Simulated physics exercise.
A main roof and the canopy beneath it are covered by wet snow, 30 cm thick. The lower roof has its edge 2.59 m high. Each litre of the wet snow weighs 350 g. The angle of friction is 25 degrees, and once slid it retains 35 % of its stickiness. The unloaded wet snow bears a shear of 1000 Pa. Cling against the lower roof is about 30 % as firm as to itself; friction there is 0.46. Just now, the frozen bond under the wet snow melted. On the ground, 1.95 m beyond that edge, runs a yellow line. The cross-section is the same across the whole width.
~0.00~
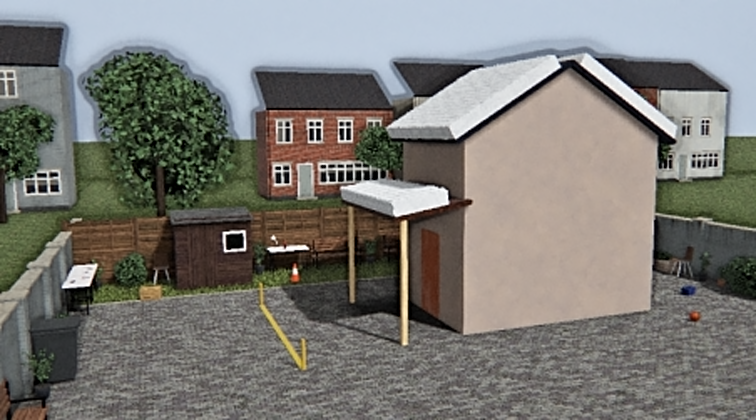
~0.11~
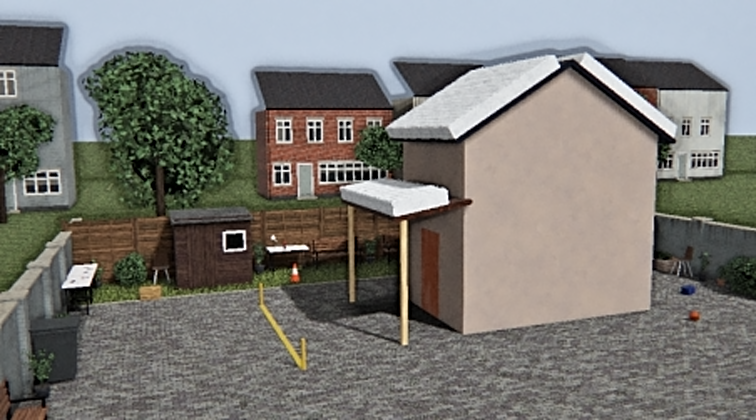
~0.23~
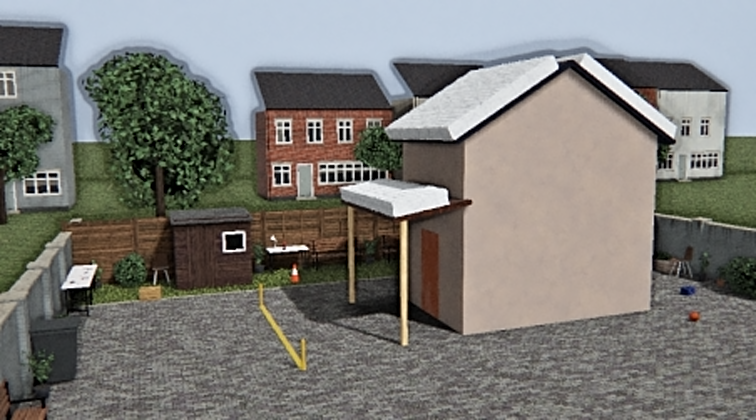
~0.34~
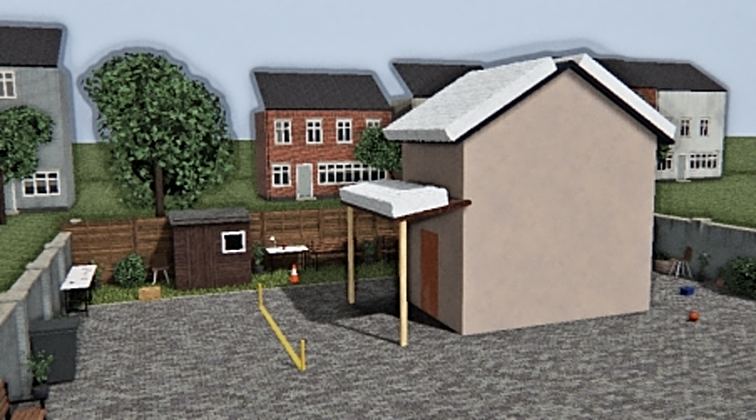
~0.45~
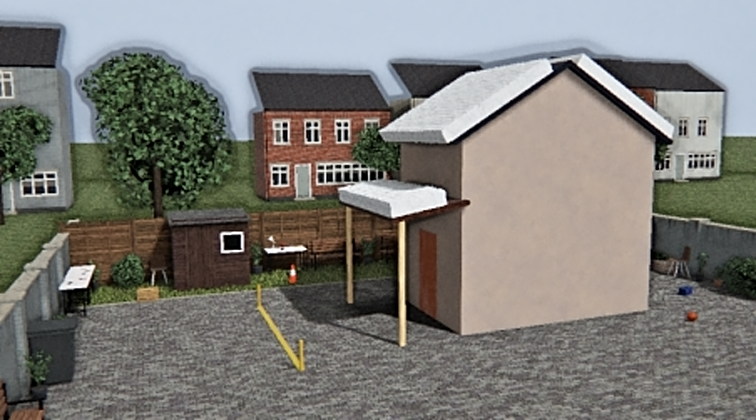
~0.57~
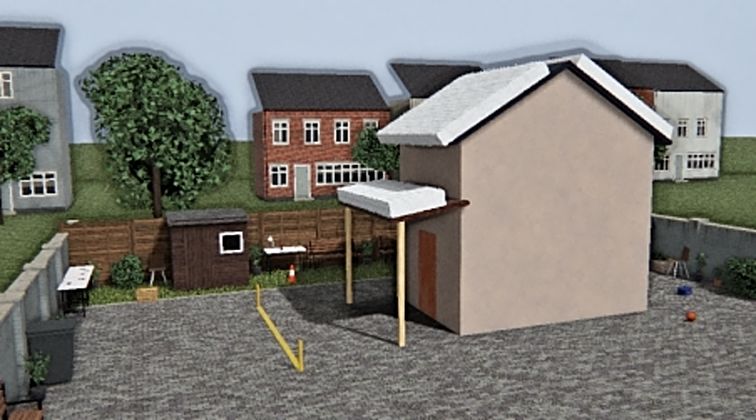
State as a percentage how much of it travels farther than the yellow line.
Roughly 18 per cent travels past the yellow line.
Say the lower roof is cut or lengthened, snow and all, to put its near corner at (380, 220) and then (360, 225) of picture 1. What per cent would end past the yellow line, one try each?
Roughly 8 % and then 2 %.
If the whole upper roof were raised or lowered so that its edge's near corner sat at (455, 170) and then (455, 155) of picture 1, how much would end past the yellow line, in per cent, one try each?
0 %, then 2 %.
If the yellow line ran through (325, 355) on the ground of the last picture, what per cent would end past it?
In that case roughly 35 per cent would end past it.
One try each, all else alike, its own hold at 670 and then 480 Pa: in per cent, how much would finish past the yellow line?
Respectively 30 % and 35 %.
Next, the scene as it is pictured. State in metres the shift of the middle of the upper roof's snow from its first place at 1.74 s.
It sits some 2.2 m from where it began.
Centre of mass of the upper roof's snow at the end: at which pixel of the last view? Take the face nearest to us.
Centre noted at roughly (328, 330).
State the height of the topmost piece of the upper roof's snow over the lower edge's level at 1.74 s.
Roughly 2.0 m.
After 1.10 s, none is below the lower edge and 0 % is past the line.
After 1.74 s, none is below the lower edge and 0 % is past the line.
After 2.37 s, 29 % is below the lower edge and 0 % is past the line.
After 3.00 s, 69 % is below the lower edge and 14 % is past the line.
After 4.10 s, at the end, 70 % is below the lower edge and 18 % is past the line.
